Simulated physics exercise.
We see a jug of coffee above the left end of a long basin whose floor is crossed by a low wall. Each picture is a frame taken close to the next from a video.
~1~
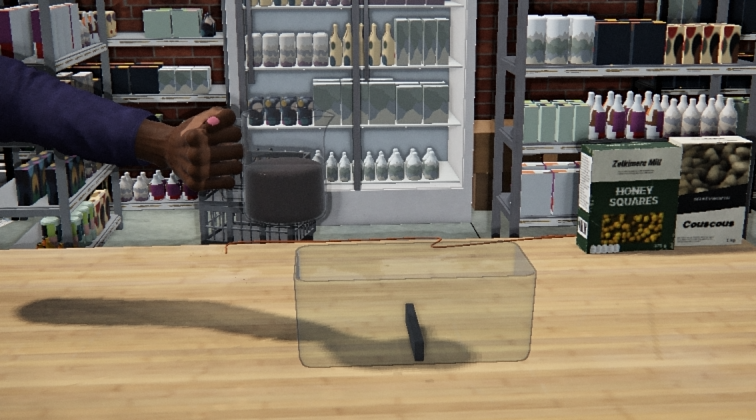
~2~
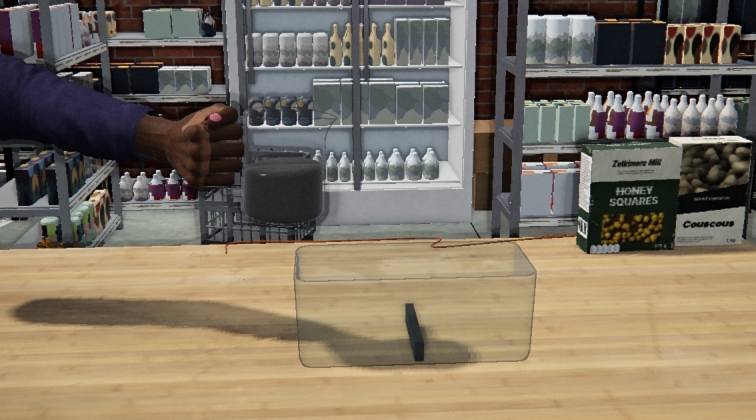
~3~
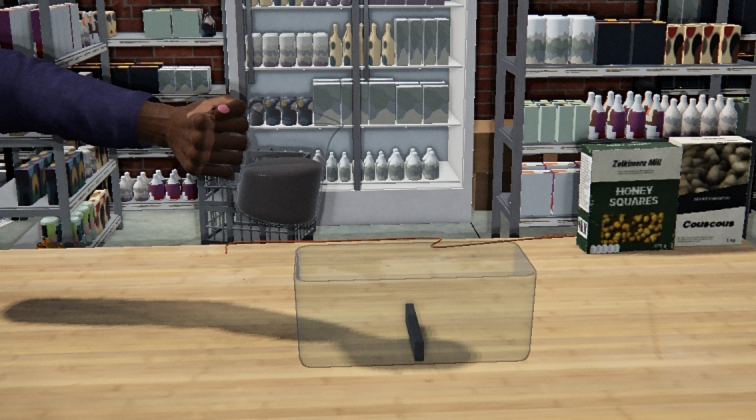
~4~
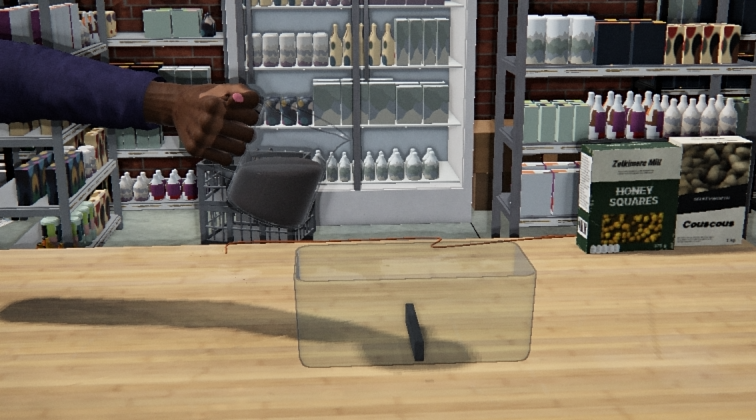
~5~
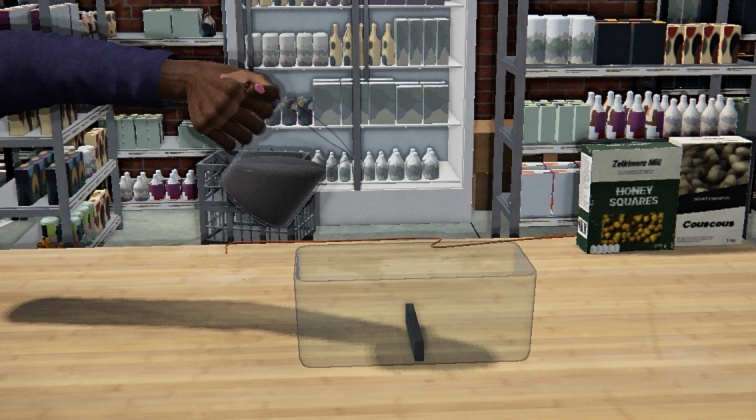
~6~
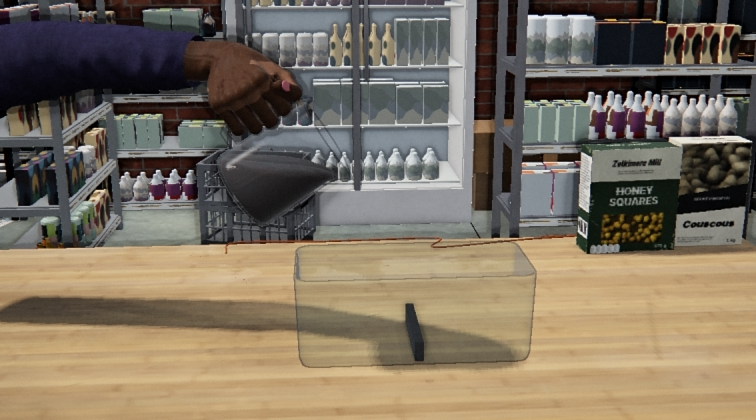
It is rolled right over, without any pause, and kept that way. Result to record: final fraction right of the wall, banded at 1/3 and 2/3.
I reckon what ends right of the wall does not reach a third.
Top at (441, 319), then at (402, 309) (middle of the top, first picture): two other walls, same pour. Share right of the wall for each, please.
Respectively 10 and 5 per cent, approximately.
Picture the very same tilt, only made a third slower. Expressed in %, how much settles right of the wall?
Around 10 percent.
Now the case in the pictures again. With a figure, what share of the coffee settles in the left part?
Around 80 percent.
A moment on, the jug is tipped right over and 56 per cent is still to pour, 16 is left of the wall and 0 right of it.
Next, the jug is tipped right over and 12 per cent is still to pour, 72 is left of the wall and 3 right of it.
Then the jug is tipped right over and 1 per cent is still to pour, 84 is left of the wall and 9 right of it.
Later the jug is tipped right over and 0 per cent is still to pour, 81 is left of the wall and 14 right of it.
At rest 81 per cent lies left of the wall, 14 right of it and 5 outside.
